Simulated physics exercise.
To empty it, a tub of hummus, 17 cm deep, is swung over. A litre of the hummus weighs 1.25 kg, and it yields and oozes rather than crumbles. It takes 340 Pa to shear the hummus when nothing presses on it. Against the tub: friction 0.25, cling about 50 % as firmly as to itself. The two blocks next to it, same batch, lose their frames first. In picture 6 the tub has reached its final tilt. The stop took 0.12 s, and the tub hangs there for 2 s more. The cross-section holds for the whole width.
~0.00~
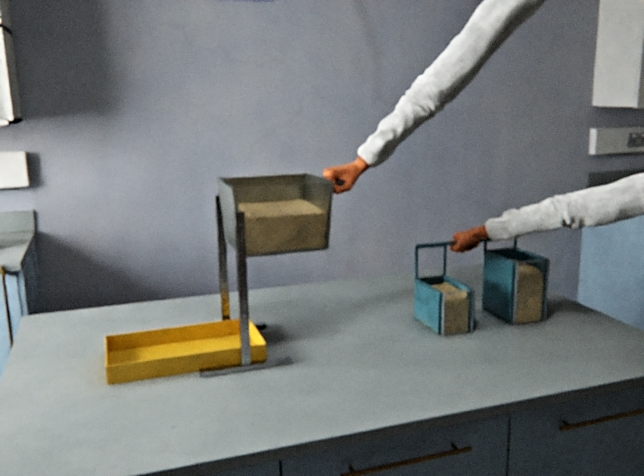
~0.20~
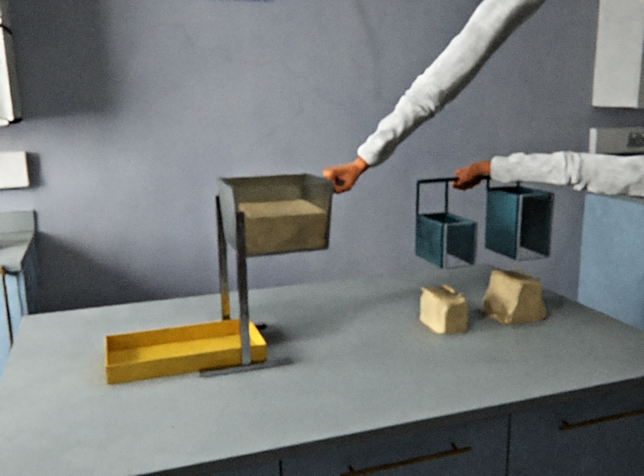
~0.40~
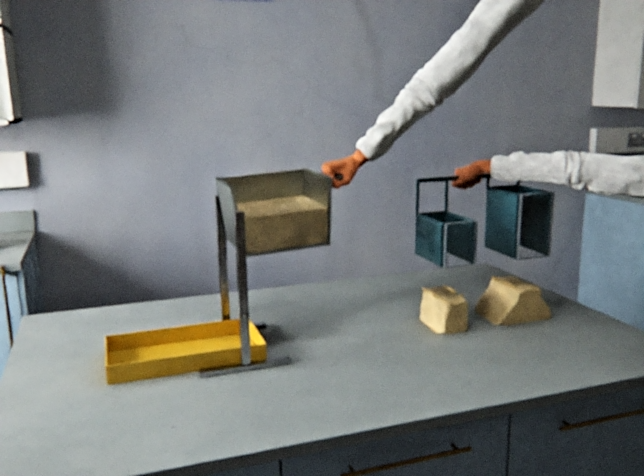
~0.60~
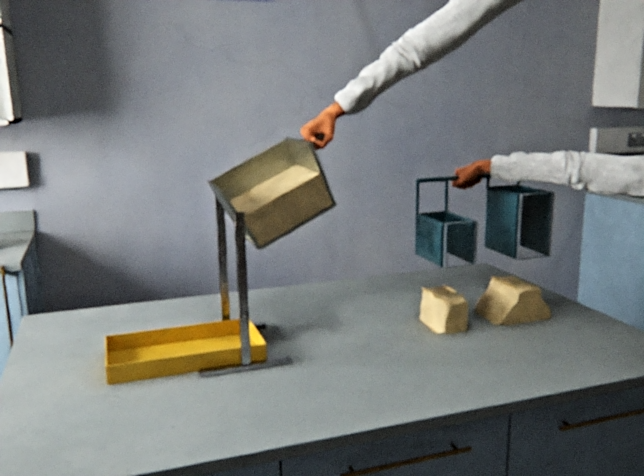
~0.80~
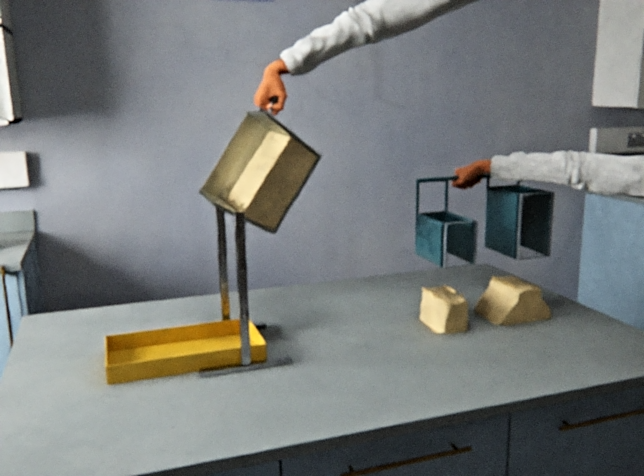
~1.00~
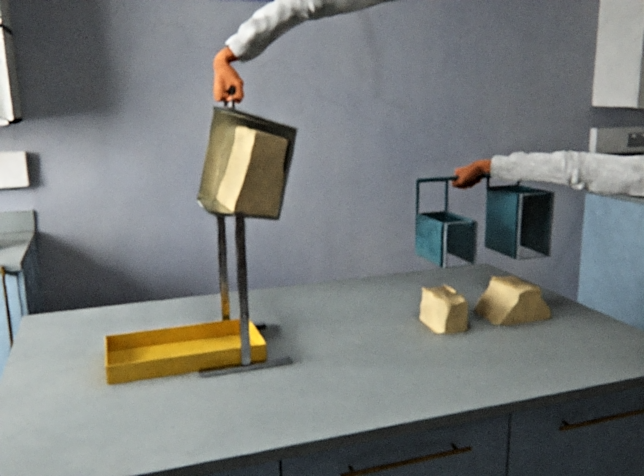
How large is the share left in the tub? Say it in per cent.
Close to 83 per cent.
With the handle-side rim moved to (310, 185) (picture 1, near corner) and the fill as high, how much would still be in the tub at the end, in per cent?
Then about 100 %.
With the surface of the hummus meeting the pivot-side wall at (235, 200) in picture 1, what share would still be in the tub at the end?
Then about 50 %.
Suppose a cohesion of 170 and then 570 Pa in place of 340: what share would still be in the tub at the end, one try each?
In that order: 55 %, 100 %.
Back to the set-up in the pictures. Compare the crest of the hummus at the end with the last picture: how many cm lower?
Some 9 cm.
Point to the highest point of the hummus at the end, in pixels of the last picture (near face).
At about (228, 172).
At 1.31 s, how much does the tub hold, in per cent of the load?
About 90 %.
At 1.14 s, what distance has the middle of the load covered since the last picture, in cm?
About 4 cm.
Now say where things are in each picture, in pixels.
The first picture shows handle-side rim at (330, 183), tilt 0 degrees; highest point of the hummus at (326, 212); test blocks 10 cm, 16 cm high (left to right).
The second picture shows handle-side rim at (330, 183), tilt 0 degrees; highest point of the hummus at (326, 212); test blocks 10 cm, 13 cm high (left to right).
The third picture shows handle-side rim at (328, 178), tilt 3 degrees; highest point of the hummus at (323, 208); test blocks 10 cm, 11 cm high (left to right).
The fourth picture shows handle-side rim at (309, 145), tilt 26 degrees; highest point of the hummus at (320, 174); test blocks 10 cm, 11 cm high (left to right).
The fifth picture shows handle-side rim at (266, 116), tilt 56 degrees; highest point of the hummus at (292, 138); test blocks 10 cm, 11 cm high (left to right).
The sixth picture shows handle-side rim at (229, 111), tilt 76 degrees; highest point of the hummus at (259, 131); test blocks 10 cm, 11 cm high (left to right).
By 1.14 s, the tub is at 76 degrees and holds 100 %.
By 1.31 s, the tub is at 76 degrees and holds 90 %.
By 1.48 s, the tub is at 76 degrees and holds 84 %.
By 1.65 s, the tub is at 76 degrees and holds 83 %.
By 3.00 s, at the end, the tub is at 76 degrees and holds 83 %.
